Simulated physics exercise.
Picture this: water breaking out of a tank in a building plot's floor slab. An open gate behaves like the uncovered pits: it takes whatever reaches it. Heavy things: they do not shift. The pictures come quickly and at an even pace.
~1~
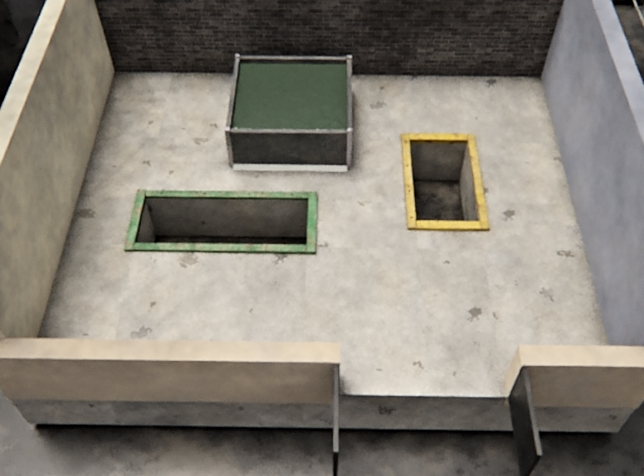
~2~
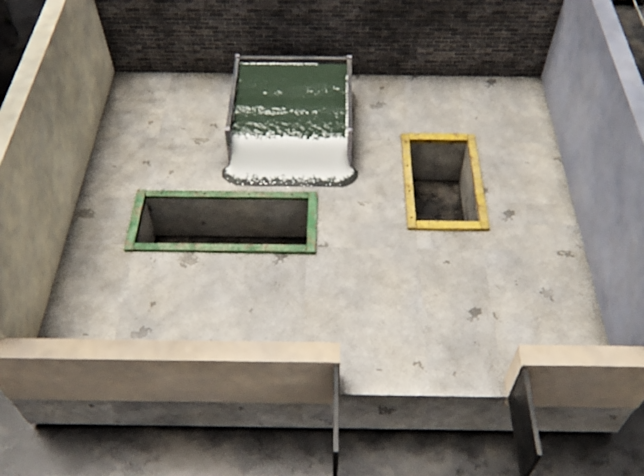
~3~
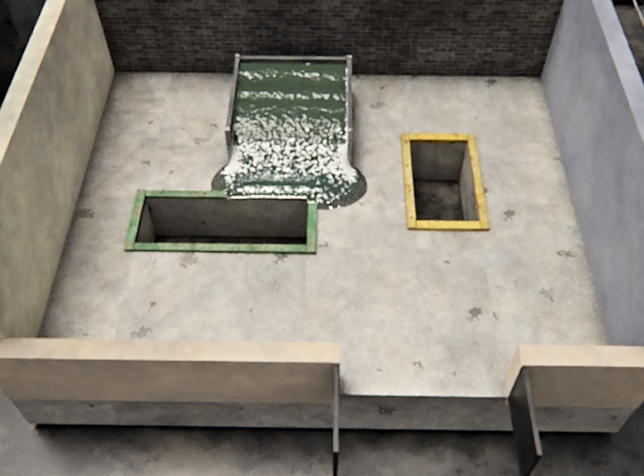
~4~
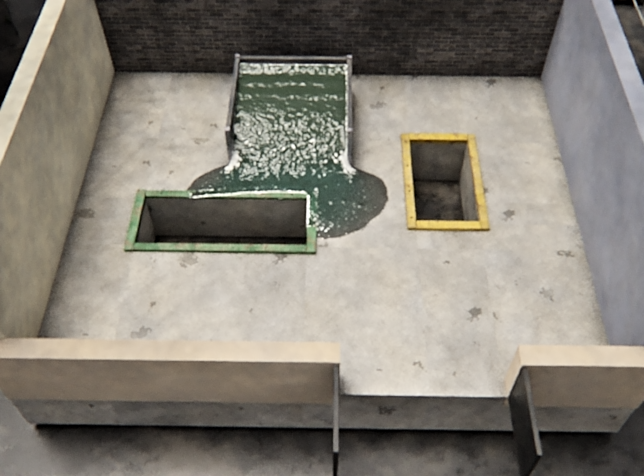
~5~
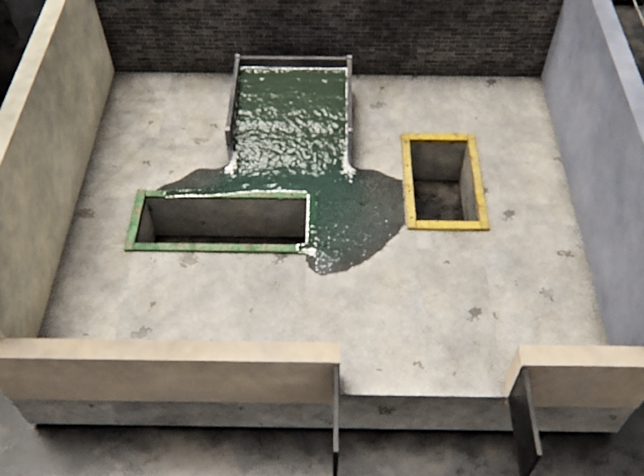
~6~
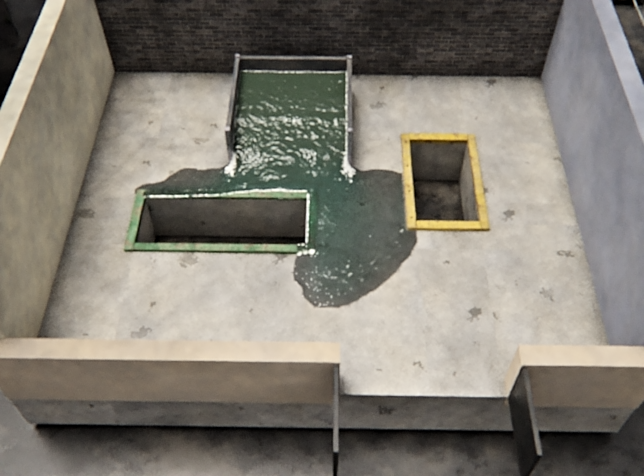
A pale concrete floor slab on a building plot, walled on its sides with a dark brick wall behind and a gap in the low front wall, is seen from above. A tank of green water stands at the back, with a green-rimmed pit in front to the left and a yellow-rimmed pit to the right. Water bursts from the tank's front, foams around the green-rimmed pit and spreads forward and sideways, reaching the yellow rim, while the camera stays still.
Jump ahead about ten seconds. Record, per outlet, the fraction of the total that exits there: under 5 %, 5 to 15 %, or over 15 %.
Log: Gate - over 15 %; green pit - over 15 %; yellow pit - under 5 %.
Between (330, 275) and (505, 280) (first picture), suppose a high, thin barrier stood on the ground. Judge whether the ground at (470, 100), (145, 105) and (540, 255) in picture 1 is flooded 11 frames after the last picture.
The first location is not reached, the second is not reached, and the third is soaked through.
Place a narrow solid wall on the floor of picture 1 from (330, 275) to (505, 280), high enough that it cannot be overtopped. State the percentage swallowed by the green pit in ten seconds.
Share for green - 55 in a hundred.
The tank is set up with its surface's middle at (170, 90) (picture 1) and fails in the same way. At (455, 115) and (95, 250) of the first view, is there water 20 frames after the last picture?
First spot not reached, second spot swamped.
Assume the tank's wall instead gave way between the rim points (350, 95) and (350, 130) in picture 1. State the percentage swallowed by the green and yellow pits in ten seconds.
In percent: Green 0, yellow 55.
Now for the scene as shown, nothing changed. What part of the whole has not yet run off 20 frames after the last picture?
Roughly 40 out of every hundred parts.
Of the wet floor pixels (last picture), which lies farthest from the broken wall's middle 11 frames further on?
(560, 378).
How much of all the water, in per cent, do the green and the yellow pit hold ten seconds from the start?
Near 48 in a hundred, followed by near 2 in a hundred.
A moment on, water covers 20 % of the floor; the gate 1 %, the green pit 29 %, the yellow pit 0 %.
Next, water covers 30 % of the floor; the gate 6 %, the green pit 41 %, the yellow pit 0 %.
Then, water covers 35 % of the floor; the gate 12 %, the green pit 47 %, the yellow pit 1 %.
Later, water covers 35 % of the floor; the gate 17 %, the green pit 49 %, the yellow pit 1 %.
In the end, water covers 45 % of the floor; the gate 20 %, the green pit 49 %, the yellow pit 1 %.
